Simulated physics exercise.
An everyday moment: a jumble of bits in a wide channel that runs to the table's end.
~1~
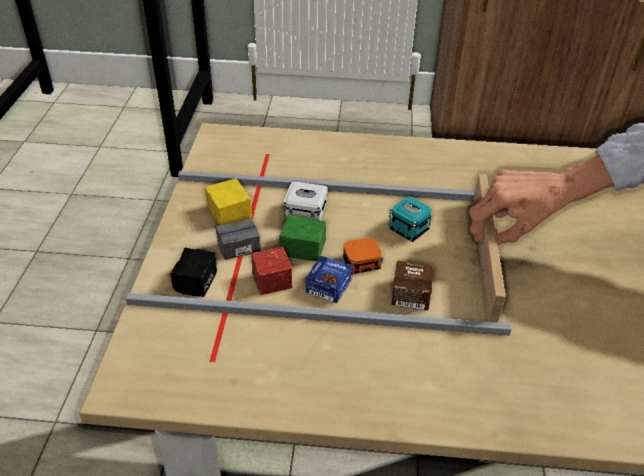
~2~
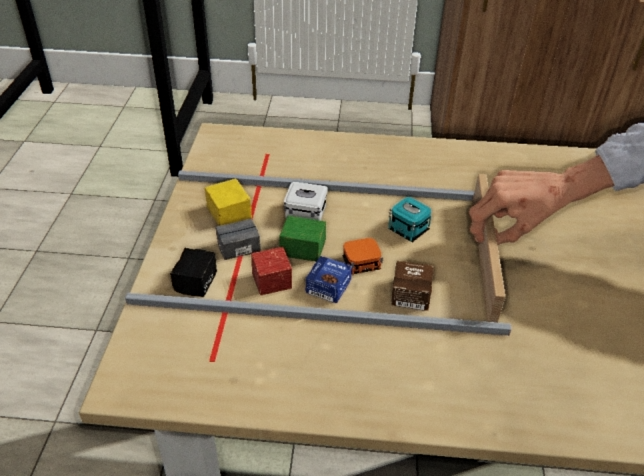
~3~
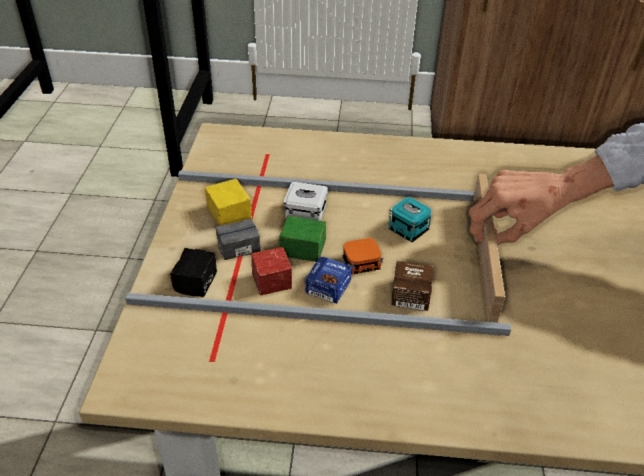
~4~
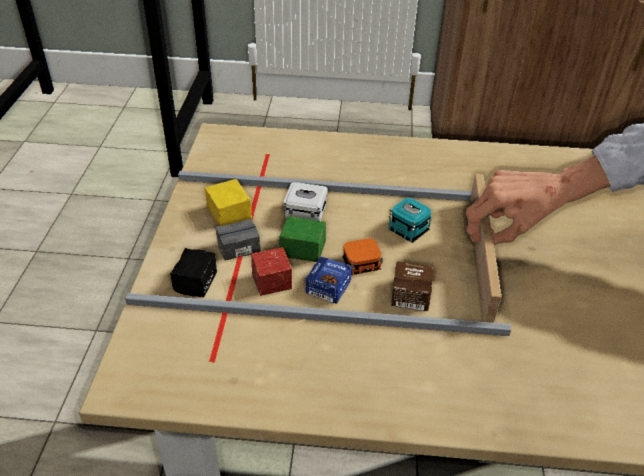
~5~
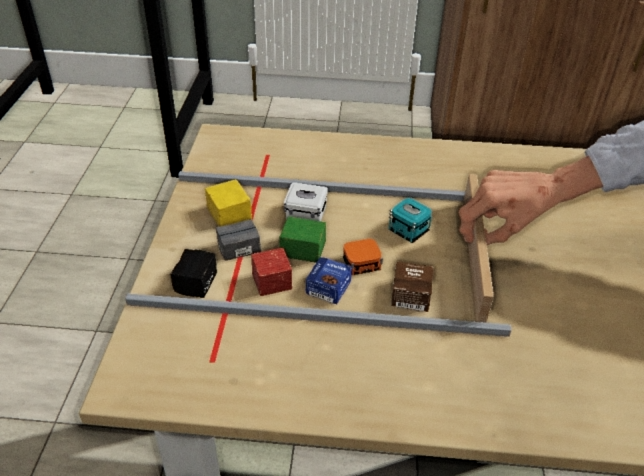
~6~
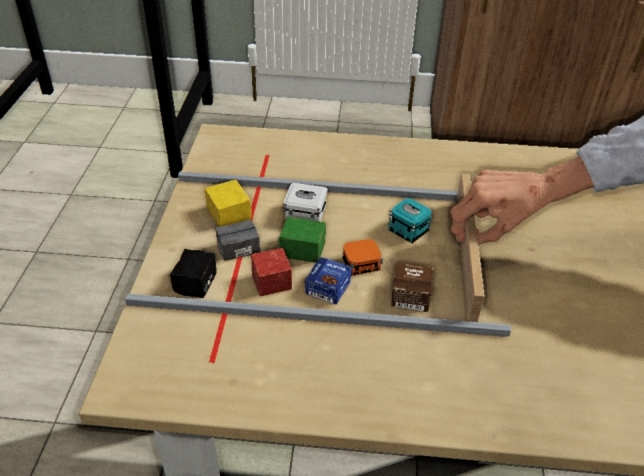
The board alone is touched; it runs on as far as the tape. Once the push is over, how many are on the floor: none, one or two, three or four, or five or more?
On the floor: One or two.
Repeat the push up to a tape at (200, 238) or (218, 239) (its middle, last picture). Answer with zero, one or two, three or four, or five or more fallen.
First five or more, then either three or four.
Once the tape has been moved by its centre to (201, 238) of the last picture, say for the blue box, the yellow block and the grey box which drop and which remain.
Going in order, the blue box goes off the edge, then the yellow block goes off the edge, then the grey box goes off the edge.
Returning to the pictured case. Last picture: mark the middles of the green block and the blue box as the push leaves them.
Around (192, 232), then around (178, 273).
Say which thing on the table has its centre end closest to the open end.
The answer is the grey box.
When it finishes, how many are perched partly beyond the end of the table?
So the number is 2.
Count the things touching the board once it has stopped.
That makes 4.
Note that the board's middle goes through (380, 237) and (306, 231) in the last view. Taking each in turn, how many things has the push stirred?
Moved so far: 4, then 9.
A little later, none off yet; black box at rest near (194, 273); yellow block at rest near (228, 204); grey box at rest near (238, 240).
Next, none off yet; black box shifted a little near (180, 273); yellow block at rest near (228, 204); grey box shifted about its own width near (215, 236).
When it is over, the number that fall off is one or two; down, black box.
